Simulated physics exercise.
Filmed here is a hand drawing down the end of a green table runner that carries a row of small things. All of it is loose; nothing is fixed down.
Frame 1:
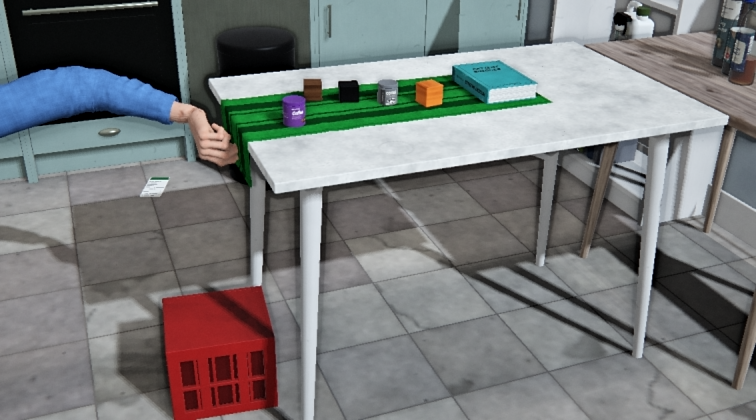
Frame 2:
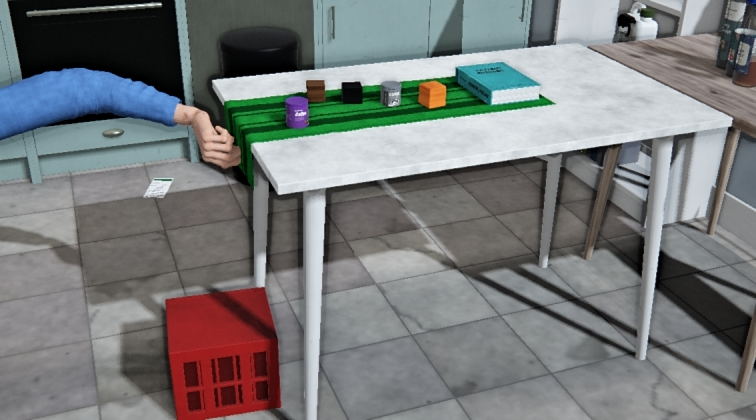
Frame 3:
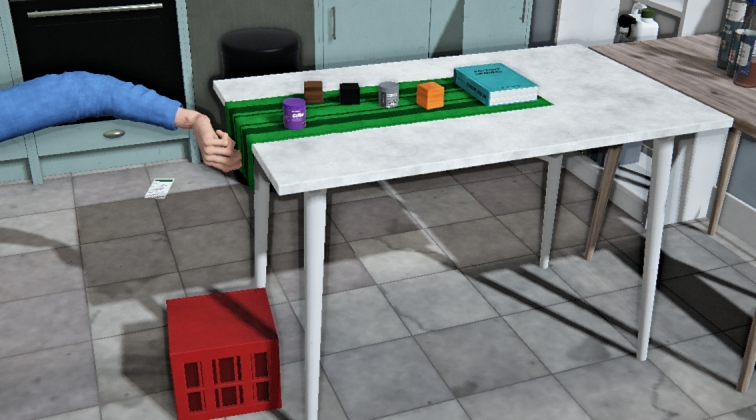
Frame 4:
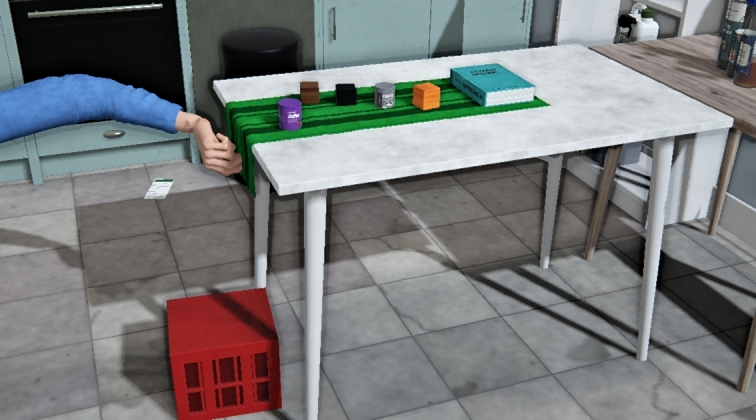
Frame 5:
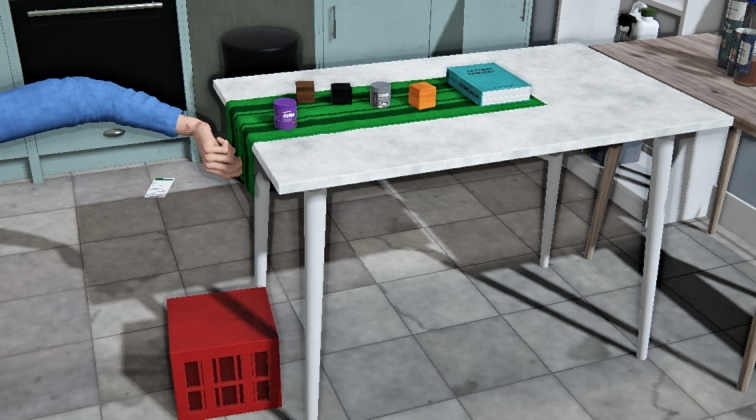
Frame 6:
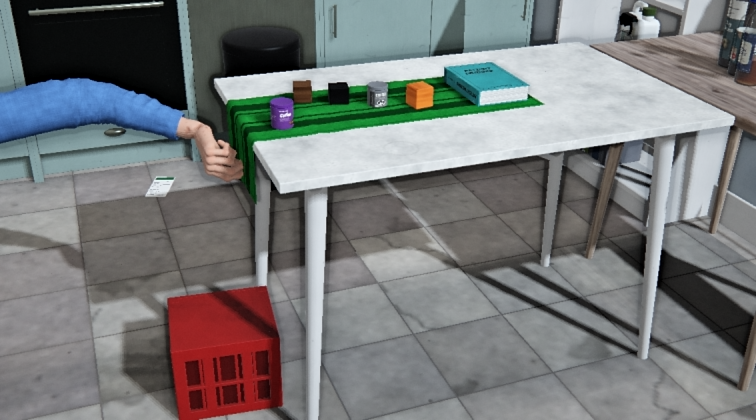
A blue-sleeved arm reaches in from the left and, after a slight early shift of the view, slowly draws the green runner down over the near left end of a pale table, seen from slightly above in a kitchen. Along the cloth sit a purple pot, brown and black cubes, a grey pot, an orange cube and a teal book, above a red crate on grey tiles. All ride slightly leftward with the cloth.
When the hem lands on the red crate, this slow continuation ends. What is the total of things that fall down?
The total comes to four.
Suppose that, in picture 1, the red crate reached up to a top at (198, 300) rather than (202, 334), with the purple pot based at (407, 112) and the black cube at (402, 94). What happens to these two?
The purple pot stays aboard, and the black cube stays aboard.
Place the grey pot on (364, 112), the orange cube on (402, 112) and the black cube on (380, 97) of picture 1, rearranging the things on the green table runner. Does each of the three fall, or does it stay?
Grey pot - leaves the top. Orange cube - leaves the top. Black cube - leaves the top.
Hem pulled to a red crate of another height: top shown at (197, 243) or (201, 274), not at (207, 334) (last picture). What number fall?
The first gives 1, the second 2.
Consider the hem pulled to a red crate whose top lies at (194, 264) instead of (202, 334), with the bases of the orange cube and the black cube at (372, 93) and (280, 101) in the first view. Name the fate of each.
First the orange cube: It is still up there. Then the black cube: It ends off the top.
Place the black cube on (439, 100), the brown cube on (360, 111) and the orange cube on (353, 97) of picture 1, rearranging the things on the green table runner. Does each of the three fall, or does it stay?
For the black cube it's staying, for the brown cube it's falling, for the orange cube it's falling.
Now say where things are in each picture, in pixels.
The first frame shows hem (252, 188); purple pot (294, 99); brown cube (312, 81); black cube (349, 83); grey pot (388, 82); orange cube (430, 84); top of the crate (202, 334).
The second frame shows hem (254, 190); purple pot (297, 100).
The third frame shows hem (255, 194); brown cube (313, 84).
The fourth frame shows hem (257, 198); black cube (346, 86); top of the crate (206, 336).
The fifth frame shows hem (255, 201); grey pot (380, 85).
The sixth frame shows hem (257, 204); purple pot (282, 101); brown cube (302, 83); black cube (338, 85); grey pot (378, 84); orange cube (420, 85).
Soon after, hem near (245, 250); purple pot and brown cube gone.
After that, hem near (246, 298); purple pot, brown cube, black cube and grey pot gone.
In the end, hem on the crate; purple pot, brown cube, black cube and grey pot gone. The table loses four.
